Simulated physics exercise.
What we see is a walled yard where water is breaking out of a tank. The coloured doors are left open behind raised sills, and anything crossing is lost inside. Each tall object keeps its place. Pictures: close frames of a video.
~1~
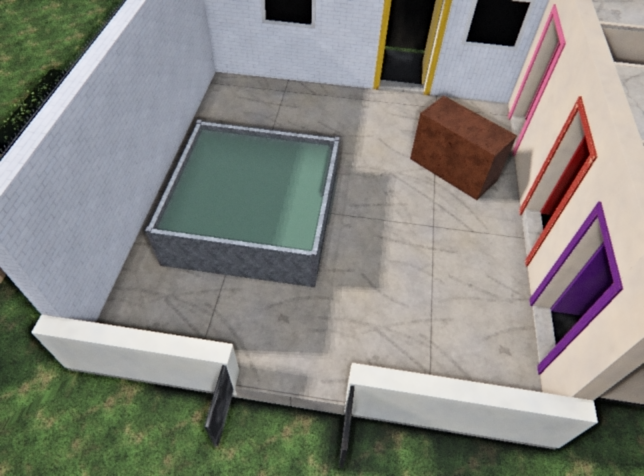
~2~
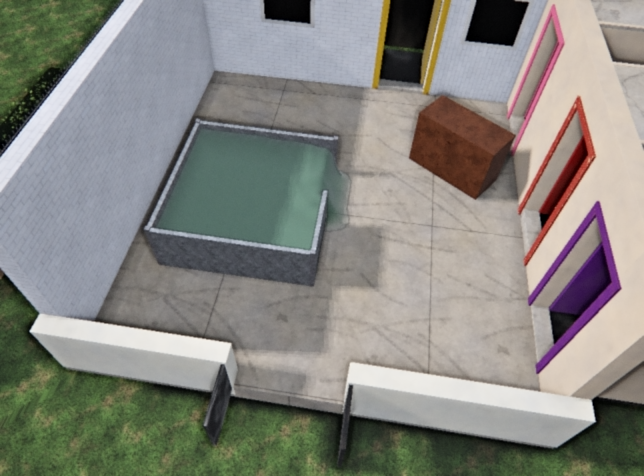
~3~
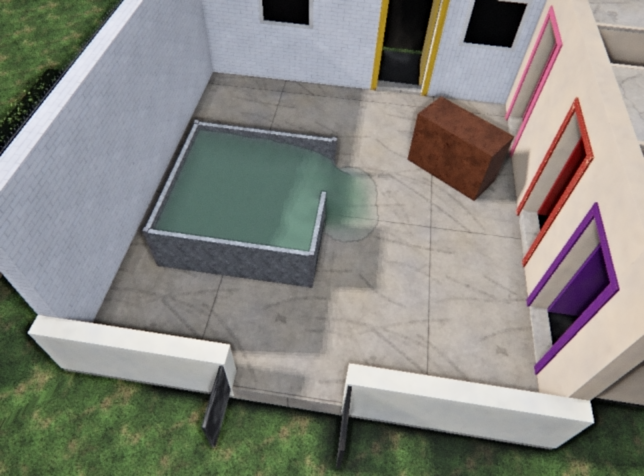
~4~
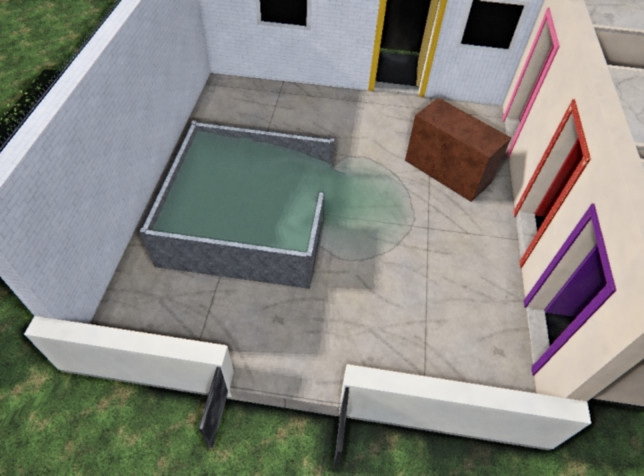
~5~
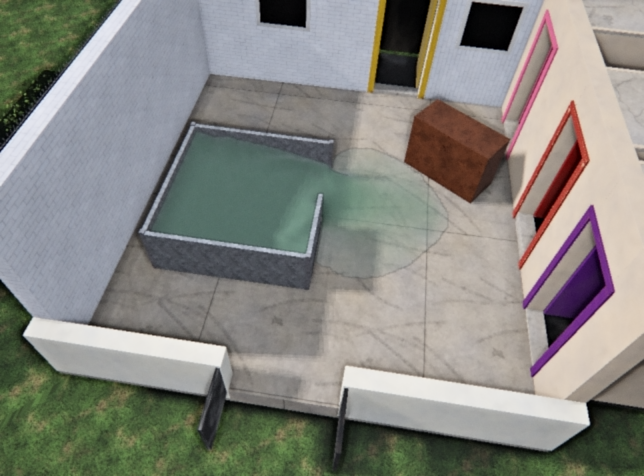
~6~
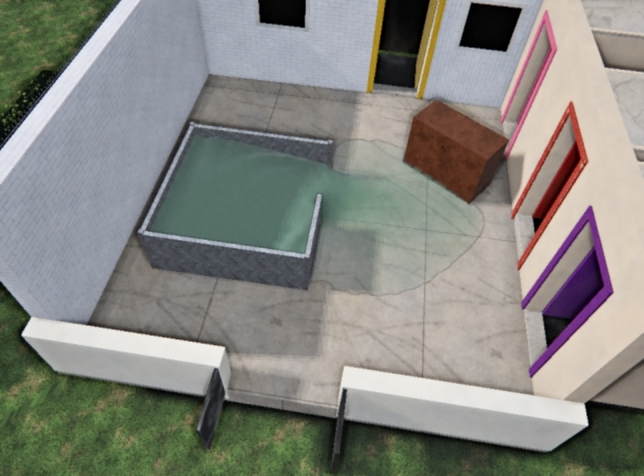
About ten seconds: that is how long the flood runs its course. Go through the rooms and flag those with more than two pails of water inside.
Yellow door - flagged, red door - flagged, purple door - flagged, pink door - not flagged.
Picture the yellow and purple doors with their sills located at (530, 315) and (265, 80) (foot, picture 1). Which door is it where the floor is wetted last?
Answer: The purple-painted one.
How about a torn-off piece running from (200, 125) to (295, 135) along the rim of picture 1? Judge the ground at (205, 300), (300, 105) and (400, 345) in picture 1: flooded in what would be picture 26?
Unwetted, submerged, unwetted.
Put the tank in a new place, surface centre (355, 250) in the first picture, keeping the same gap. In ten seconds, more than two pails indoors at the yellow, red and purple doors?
Then: The yellow one keeps below it, the red one passes that mark, the purple one lets more in.
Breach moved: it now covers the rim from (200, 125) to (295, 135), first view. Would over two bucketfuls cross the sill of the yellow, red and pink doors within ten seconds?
Here's how it plays out: Yellow surpasses the limit, red fails to reach the limit, and pink surpasses the limit.
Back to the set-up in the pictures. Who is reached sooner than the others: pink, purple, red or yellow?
It's the one in red.
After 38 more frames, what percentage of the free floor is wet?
About 80 per cent.
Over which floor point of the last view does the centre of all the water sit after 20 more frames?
At about (334, 227).
A moment on, water covers 30 % of the floor; the yellow door not reached, the red door over two buckets in, the purple door not reached, the pink door not reached.
Next, water covers 40 % of the floor; the yellow door under two buckets in, the red door far over two buckets in, the purple door under two buckets in, the pink door wet at the sill, nothing in.
Then, water covers 50 % of the floor; the yellow door over two buckets in, the red door far over two buckets in, the purple door over two buckets in, the pink door wet at the sill, nothing in.
Later, water covers 80 % of the floor; the yellow door far over two buckets in, the red door far over two buckets in, the purple door far over two buckets in, the pink door under two buckets in.
In the end, water covers 95 % of the floor; the yellow door far over two buckets in, the red door far over two buckets in, the purple door far over two buckets in, the pink door under two buckets in.
